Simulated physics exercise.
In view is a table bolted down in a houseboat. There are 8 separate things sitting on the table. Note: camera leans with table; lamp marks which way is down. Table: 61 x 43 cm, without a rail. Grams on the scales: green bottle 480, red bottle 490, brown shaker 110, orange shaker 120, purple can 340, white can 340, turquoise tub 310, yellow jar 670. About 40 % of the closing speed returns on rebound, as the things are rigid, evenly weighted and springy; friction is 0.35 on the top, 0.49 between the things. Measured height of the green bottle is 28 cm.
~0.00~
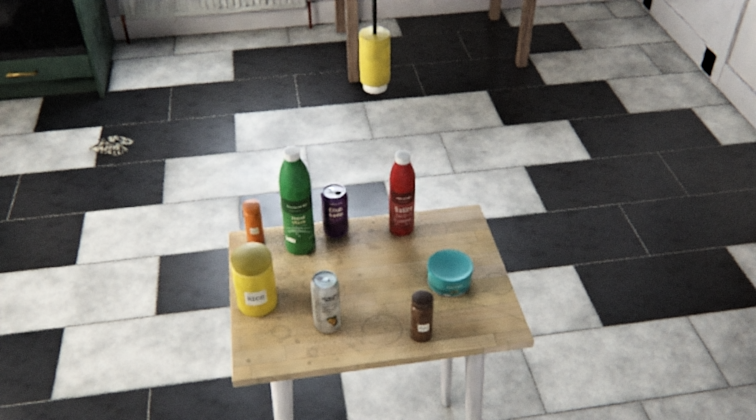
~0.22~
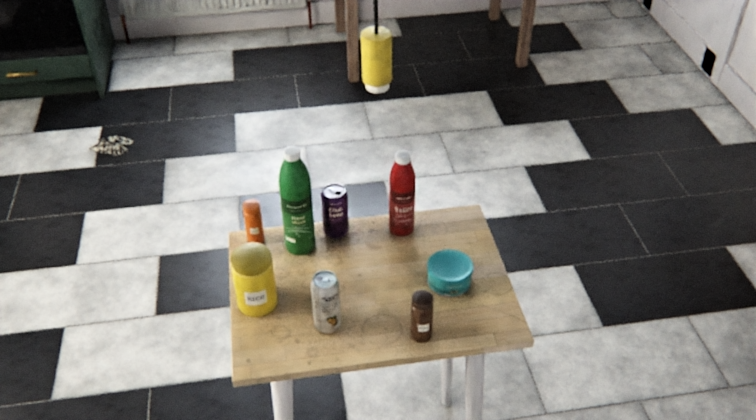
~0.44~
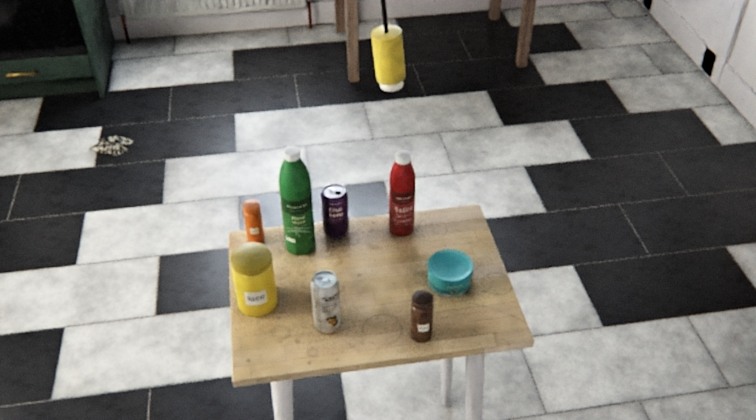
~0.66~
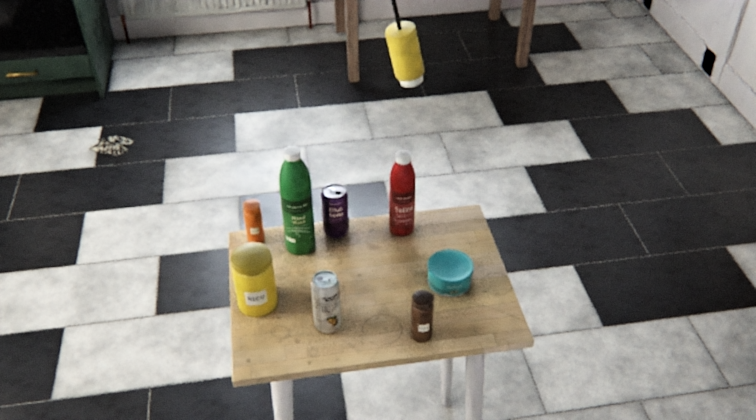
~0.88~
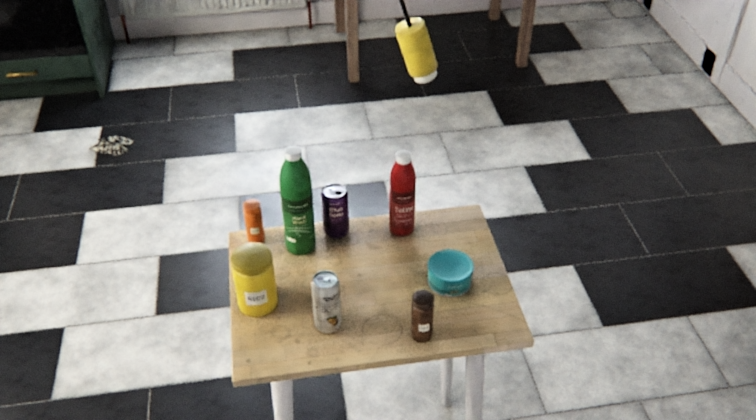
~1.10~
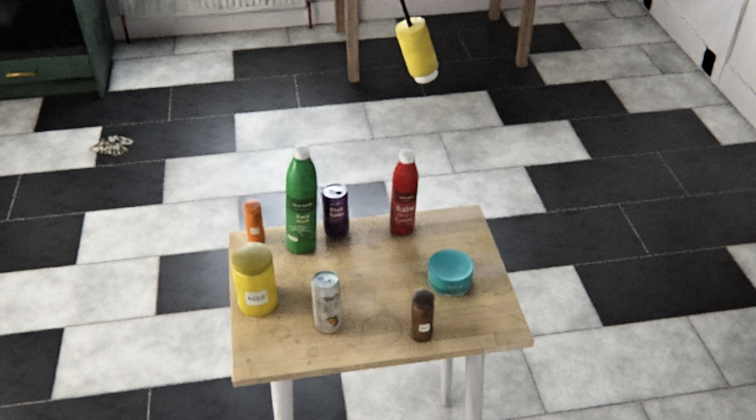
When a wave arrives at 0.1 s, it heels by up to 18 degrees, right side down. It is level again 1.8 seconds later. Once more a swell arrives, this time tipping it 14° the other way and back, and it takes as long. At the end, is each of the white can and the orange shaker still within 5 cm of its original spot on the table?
The white can is; the orange shaker is.
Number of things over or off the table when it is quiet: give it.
That gives 3.
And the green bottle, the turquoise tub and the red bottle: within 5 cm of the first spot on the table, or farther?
Green bottle: Is displaced; turquoise tub: Remains in place; red bottle: Is displaced.
Around 1.60 s, boat heeled 4°, right side down; green bottle on its side; red bottle on its side; purple can tipped 49° against what carries it.
Around 3.00 s, boat heeled 12°, left side down; purple can now off the table; green bottle on its side; red bottle on its side.
Around 3.50 s, boat heeled 2°, left side down; green bottle on its side; red bottle on its side.
Finally (4.2 s), off the table, purple can; on their side or leaning hard on the table, green bottle and red bottle; the other 5 still in place (within 5 cm). Final places as that camera would see them, white can near (327, 303), orange shaker near (254, 222).
